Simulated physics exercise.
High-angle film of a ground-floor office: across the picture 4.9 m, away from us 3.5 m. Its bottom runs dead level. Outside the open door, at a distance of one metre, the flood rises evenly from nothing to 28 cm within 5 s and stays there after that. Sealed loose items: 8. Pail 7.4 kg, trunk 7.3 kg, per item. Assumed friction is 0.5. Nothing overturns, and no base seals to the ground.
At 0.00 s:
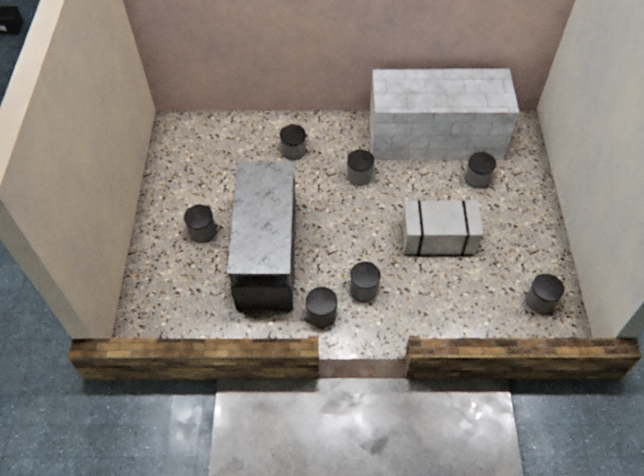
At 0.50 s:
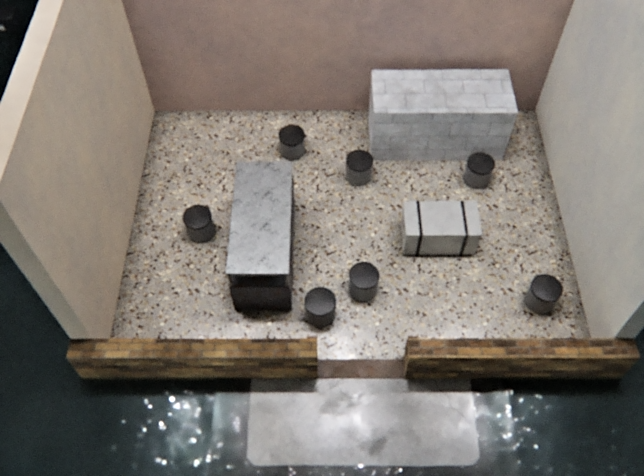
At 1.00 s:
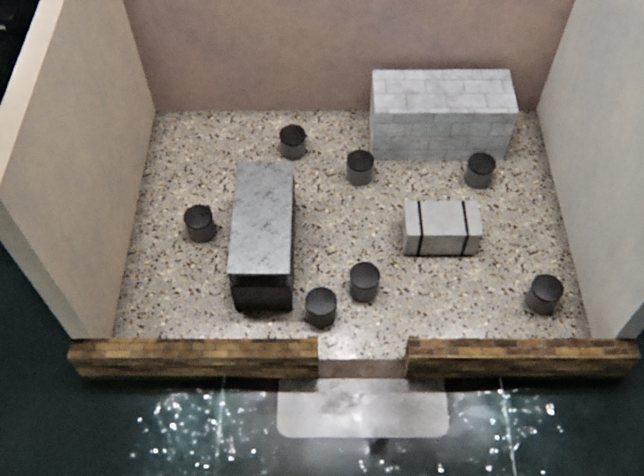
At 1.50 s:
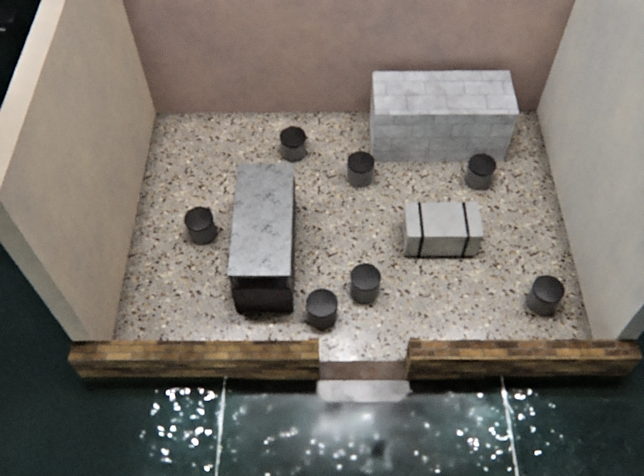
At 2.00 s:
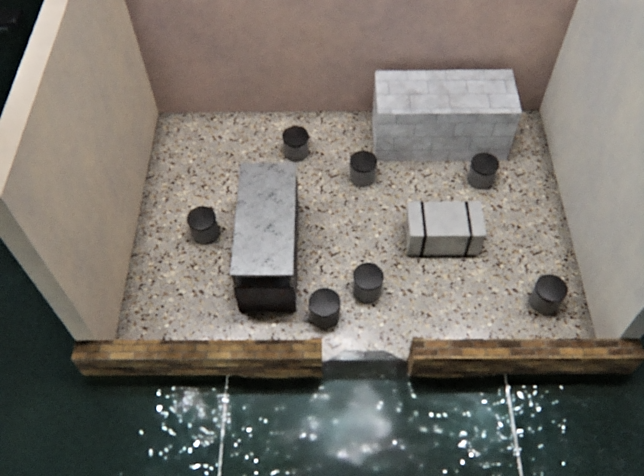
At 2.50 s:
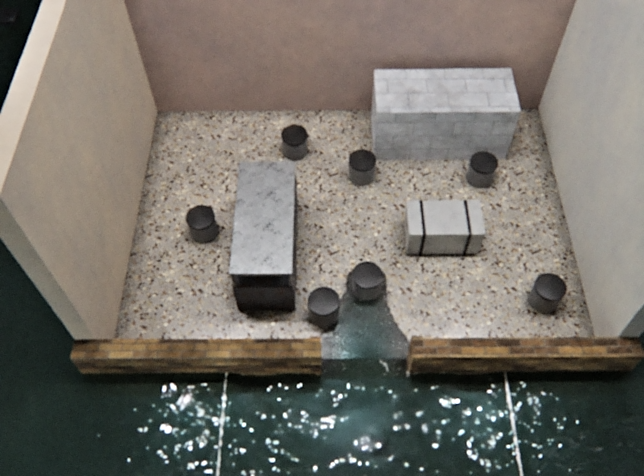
In this clip, dark, glinting water covers the ground outside a small walled room, closing over a pale slab toward the doorway, then enters through the gap and spreads a little across the speckled floor while the furnishings stay still.
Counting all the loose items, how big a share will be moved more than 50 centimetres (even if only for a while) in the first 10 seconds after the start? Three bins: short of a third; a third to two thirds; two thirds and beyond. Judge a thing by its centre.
By my guess the moved share will come to two thirds or beyond.
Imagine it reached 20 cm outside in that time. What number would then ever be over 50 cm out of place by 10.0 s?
The answer would then be 5.
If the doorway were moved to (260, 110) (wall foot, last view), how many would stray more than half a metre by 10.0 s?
In that case the number is 4.
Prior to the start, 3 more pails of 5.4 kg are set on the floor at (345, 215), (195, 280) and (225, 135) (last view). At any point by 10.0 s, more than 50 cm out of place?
First exceeds it, second stays within it, third exceeds it.
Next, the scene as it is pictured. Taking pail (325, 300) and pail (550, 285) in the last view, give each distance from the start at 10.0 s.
In turn: 250 cm, 30 cm.
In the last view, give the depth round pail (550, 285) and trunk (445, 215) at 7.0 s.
Some 1 cm at the first, some 9 cm at the second.
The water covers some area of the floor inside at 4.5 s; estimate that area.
Some 6.5 m2 of it.
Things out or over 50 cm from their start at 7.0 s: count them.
By that point, 5.
After 3.5 s 0 of 8 are over 50 cm from their spots; 0 afloat.
After 4.5 s 2 of 8 are over 50 cm from their spots; 0 afloat.
After 7.0 s 5 of 8 are over 50 cm from their spots; 5 afloat.
After 10.0 s 6 of 8 are over 50 cm from their spots, and 6 have been at some point; 3 afloat.
